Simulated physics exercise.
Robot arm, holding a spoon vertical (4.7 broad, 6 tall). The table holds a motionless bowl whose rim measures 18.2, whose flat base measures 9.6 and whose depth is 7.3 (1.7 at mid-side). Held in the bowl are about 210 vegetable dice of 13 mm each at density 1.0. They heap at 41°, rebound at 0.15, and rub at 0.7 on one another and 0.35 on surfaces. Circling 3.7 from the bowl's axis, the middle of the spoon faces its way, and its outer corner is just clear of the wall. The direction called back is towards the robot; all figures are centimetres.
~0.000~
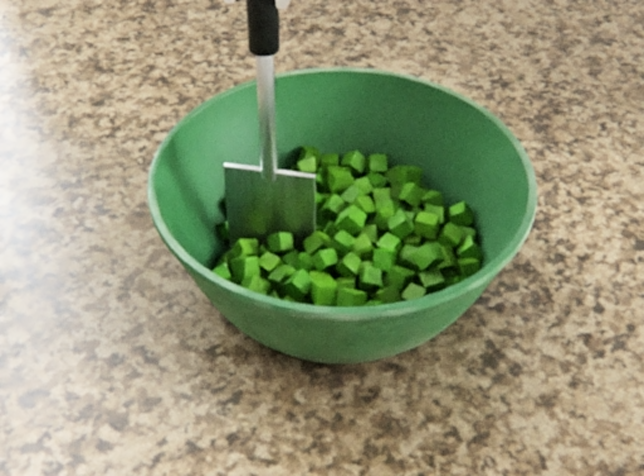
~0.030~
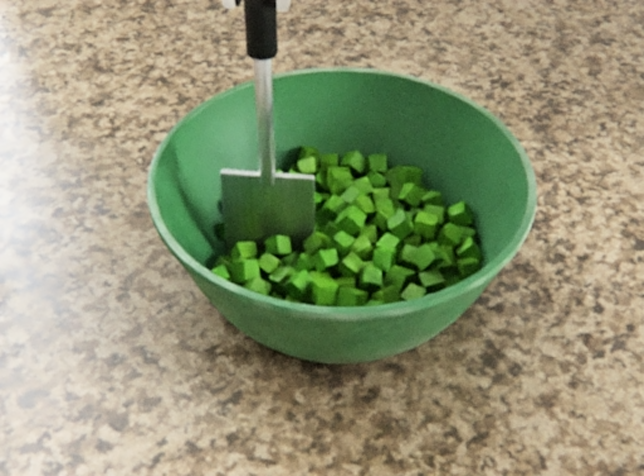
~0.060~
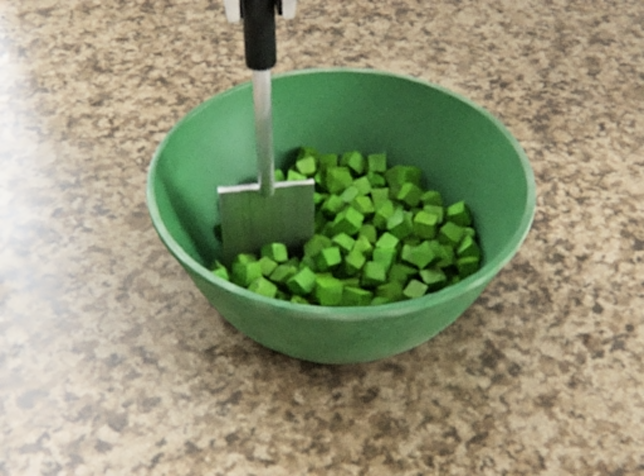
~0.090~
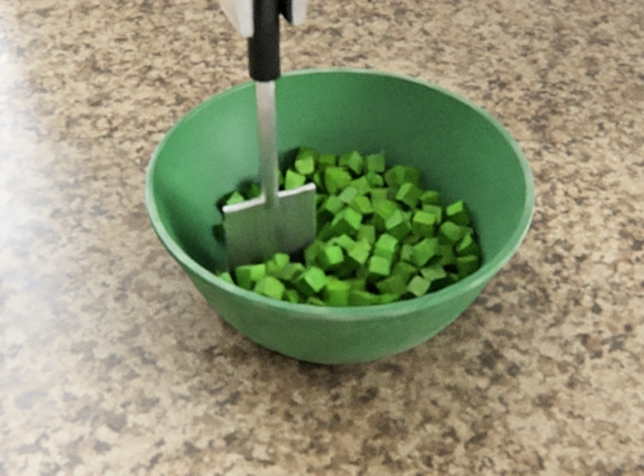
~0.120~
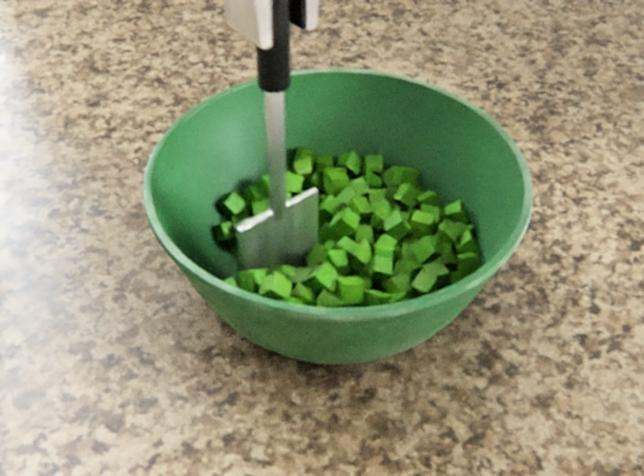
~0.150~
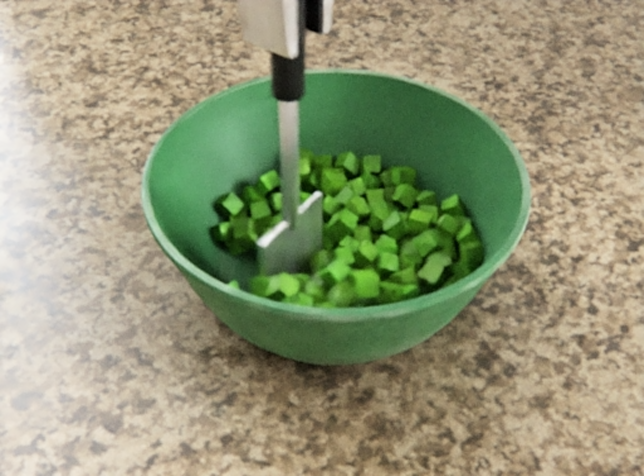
The video shows a robot arm holding an upright, flat-bladed metal utensil in a green bowl of green cubes; the blade sweeps from the left towards the near side, turning and nudging cubes while the bowl stays still.
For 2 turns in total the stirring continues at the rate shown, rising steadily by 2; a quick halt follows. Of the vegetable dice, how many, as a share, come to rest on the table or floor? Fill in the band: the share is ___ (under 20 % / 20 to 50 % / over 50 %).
The share is under 20 %.
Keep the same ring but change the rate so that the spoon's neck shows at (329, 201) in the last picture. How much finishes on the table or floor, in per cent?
About 15 %.
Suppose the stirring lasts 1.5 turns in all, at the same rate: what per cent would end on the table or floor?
I'd expect some 10 per cent.
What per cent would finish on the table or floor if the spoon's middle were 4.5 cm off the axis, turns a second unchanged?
Then some 15 percent.
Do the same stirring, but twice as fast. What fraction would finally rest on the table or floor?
That would be some 30 percent.
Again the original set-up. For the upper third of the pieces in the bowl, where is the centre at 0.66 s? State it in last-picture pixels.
Roughly at (224, 186).
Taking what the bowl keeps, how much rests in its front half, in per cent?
Roughly 55 percent of it.
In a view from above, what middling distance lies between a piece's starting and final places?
6 cm.
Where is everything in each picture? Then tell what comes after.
Spoon neck at (268, 146), 0° round; upper third of the load around (357, 244), from x 220 to 470, top at y 160; 212 in the bowl, in the first picture.
Spoon neck at (266, 150), 6° round; upper third of the load around (353, 247), from x 220 to 470, top at y 160, in the second picture.
Spoon neck at (265, 161), 20° round; upper third of the load around (353, 251), from x 220 to 470, top at y 160, in the third picture.
Spoon neck at (269, 173), 35° round; upper third of the load around (351, 259), from x 220 to 470, top at y 160, in the fourth picture.
Spoon neck at (277, 184), 50° round; upper third of the load around (347, 274), from x 225 to 470, top at y 160, in the fifth picture.
Spoon neck at (290, 193), 66° round; upper third of the load around (354, 285), from x 225 to 470, top at y 160; 212 in the bowl, in the sixth picture.
After 0.66 s, 323° round, highest piece 8 above the table; 207 in the bowl, 4 on the table or floor, 1 in flight or on the tool.
After 1.17 s, 221° round, highest piece 8 above the table; 195 in the bowl, 13 on the table or floor, 4 in flight or on the tool.
After 1.63 s, 0° round, highest piece 8 above the table; 188 in the bowl, 24 on the table or floor.
After 2.33 s, 0° round, highest piece 8 above the table; 188 in the bowl, 24 on the table or floor.
At rest, 188 in the bowl, 24 on the table or floor. That is 11 % on the table or floor.
